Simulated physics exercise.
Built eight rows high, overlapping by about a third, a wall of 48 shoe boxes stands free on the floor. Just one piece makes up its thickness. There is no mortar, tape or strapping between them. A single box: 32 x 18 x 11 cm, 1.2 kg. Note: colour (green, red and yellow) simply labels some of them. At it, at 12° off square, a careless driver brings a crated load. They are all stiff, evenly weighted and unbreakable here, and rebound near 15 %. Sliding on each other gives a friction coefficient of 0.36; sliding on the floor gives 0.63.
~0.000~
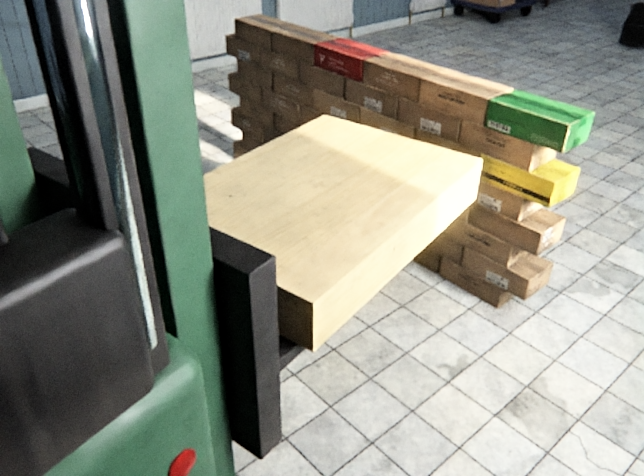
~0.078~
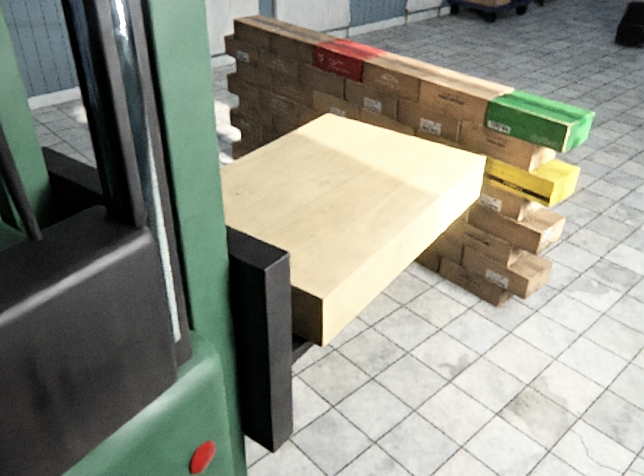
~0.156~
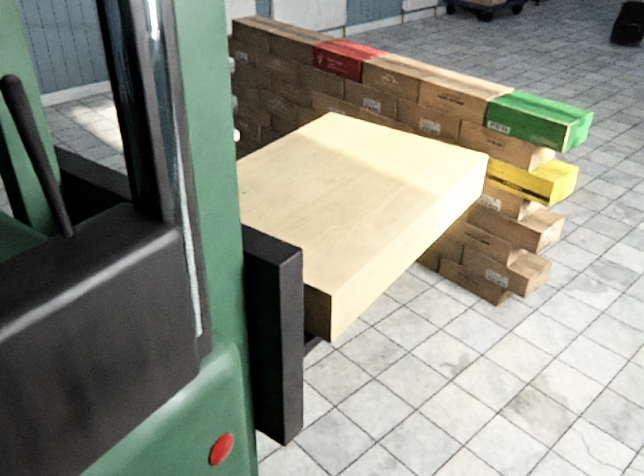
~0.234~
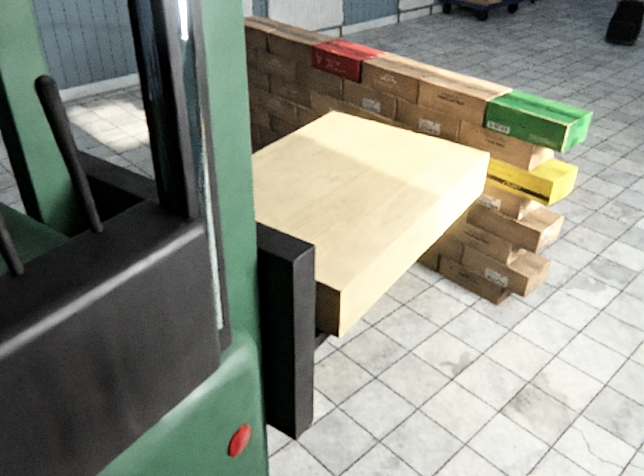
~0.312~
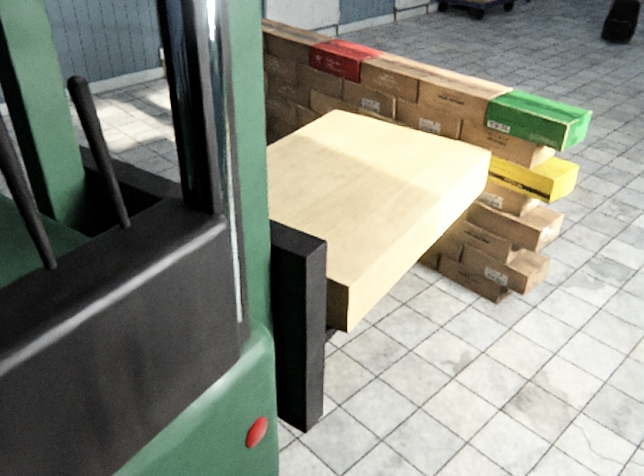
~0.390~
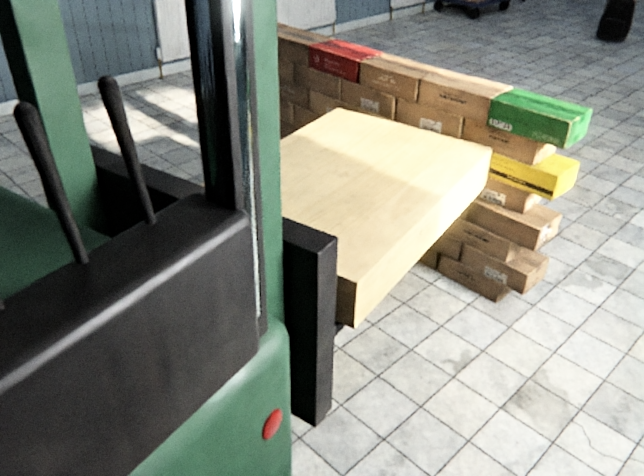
A green forklift pushes a pale crate into a box wall, shifting a yellow box.
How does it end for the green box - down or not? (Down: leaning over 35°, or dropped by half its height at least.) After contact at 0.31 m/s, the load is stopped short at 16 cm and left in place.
Result: Toppled or sunk.
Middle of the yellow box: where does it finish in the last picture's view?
Near pixel (538, 227).
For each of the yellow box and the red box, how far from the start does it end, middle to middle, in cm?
Displacement in cm - yellow: 70; red: 95.
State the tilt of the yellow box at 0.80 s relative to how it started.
Its tilt comes to about 5° at that moment.
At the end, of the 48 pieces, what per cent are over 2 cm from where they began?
Shifted fraction is 30 per cent.
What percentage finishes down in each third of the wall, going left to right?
Per cent by third - left: 0; middle: 20; right: 50.
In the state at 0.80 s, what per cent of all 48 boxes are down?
0 per cent.
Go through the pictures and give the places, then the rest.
In the first frame (places mark the middle of the side facing us; the camera moves round a little), load (469, 185) 8 cm short of touching; green box (525, 126); red box (336, 63); yellow box (514, 180); nothing disturbed.
Load (472, 183) 53 mm short of touching; green box (525, 126), in the second frame.
Load (475, 181) 29 mm short of touching; green box (524, 126), in the third frame.
Load (477, 178) 5 mm short of touching; green box (524, 126), in the fourth frame.
Load (480, 175) 19 mm in; green box (524, 126); yellow box (515, 178) shifted 18 mm; 4 disturbed, none down, in the fifth frame.
Load (481, 173) 43 mm in; green box (527, 124) shifted 30 mm; yellow box (517, 175) shifted 45 mm; red box (332, 64); 7 disturbed, none down, in the sixth frame.
After 0.80 s, none of the 48 boxes down, 22 disturbed; green box leaning 4°; yellow box leaning 4°.
After 1.42 s, 12 of the 48 boxes down; green box leaning 52°, 25 cm lower; yellow box leaning 57°, 19 cm lower.
After 1.76 s, 12 of the 48 boxes down; green box upside down; yellow box on its side.
At rest (2.4 s), 12 of the 48 boxes down; green box upside down; red box upside down; yellow box on its side. As the last picture would show them, middles, green box near (576, 184), red box near (316, 152).
